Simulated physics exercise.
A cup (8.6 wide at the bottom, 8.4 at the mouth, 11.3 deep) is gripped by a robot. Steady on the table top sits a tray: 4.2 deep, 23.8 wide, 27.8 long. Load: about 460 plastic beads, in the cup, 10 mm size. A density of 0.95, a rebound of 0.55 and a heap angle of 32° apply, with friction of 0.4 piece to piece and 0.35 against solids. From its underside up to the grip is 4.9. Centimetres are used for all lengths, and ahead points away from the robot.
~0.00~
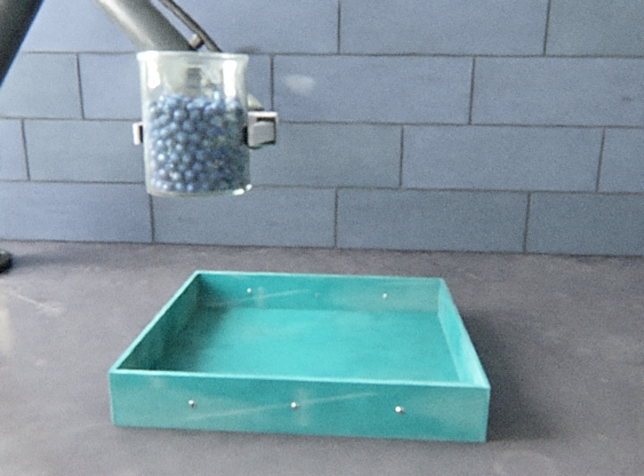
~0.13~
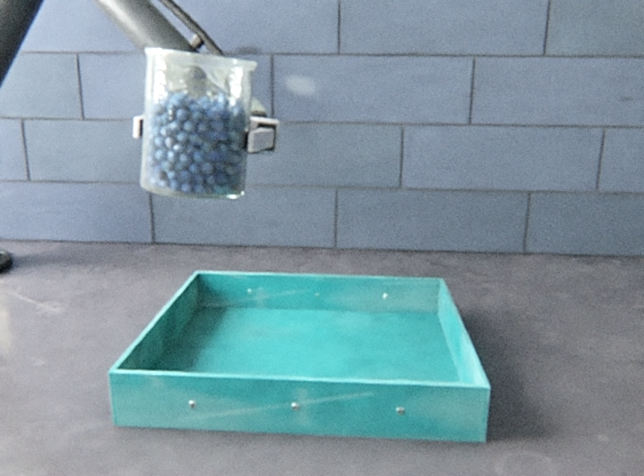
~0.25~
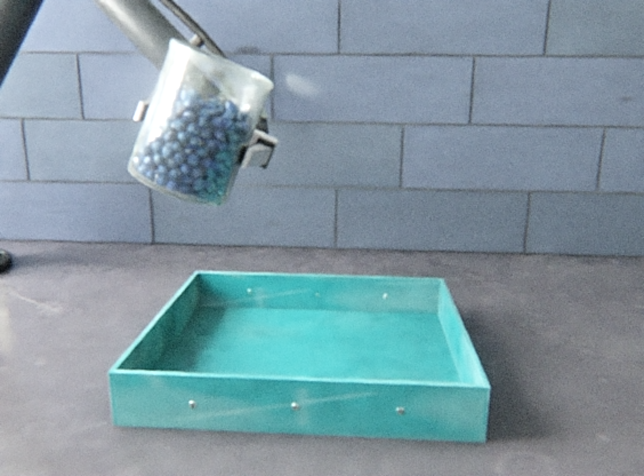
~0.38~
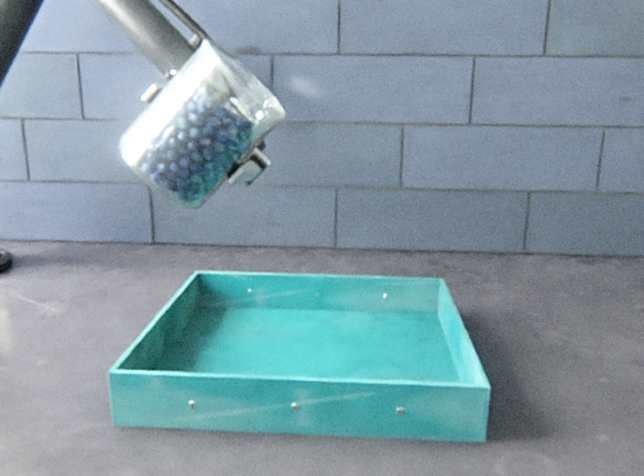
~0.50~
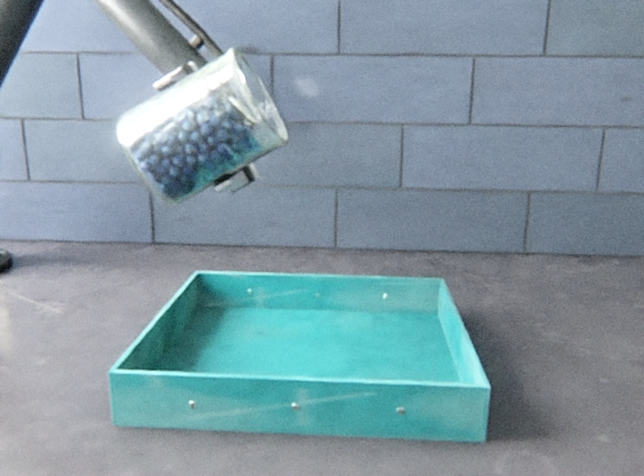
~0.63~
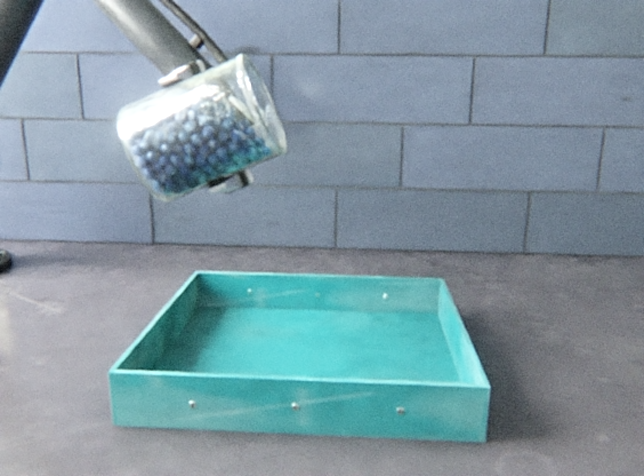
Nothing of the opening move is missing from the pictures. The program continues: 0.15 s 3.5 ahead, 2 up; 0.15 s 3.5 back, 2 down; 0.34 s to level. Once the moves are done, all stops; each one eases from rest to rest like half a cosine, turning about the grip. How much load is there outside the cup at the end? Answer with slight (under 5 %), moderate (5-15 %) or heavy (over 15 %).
Moderate.
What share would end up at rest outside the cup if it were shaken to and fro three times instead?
Then roughly 25 percent.
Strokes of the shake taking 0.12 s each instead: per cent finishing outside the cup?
That gives about 20 percent.
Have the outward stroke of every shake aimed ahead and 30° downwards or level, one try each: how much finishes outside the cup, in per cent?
Try one gives about 0 in a hundred, try two about 5 in a hundred.
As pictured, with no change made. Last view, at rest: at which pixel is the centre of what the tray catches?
Middle point: About (338, 358).
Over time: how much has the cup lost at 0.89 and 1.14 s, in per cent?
0, then 10.
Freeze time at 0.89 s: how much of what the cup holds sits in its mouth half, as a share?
I'd say close to 50 per cent.
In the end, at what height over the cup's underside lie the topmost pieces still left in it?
It reaches close to 8.5 cm in the end.
After 0.89 s, tilted 67° forward, highest piece 25 above the table; 451 in the cup, 7 in flight or on a rim.
After 1.14 s, tilted 21° forward, highest piece 27 above the table; 422 in the cup, 32 in the tray, 4 in flight or on a rim.
After 1.47 s, level, highest piece 25 above the table; 422 in the cup, 36 in the tray.
After 2.52 s, level, highest piece 25 above the table; 422 in the cup, 36 in the tray.
At rest, 422 in the cup, 36 in the tray. That is 8 % outside the cup.
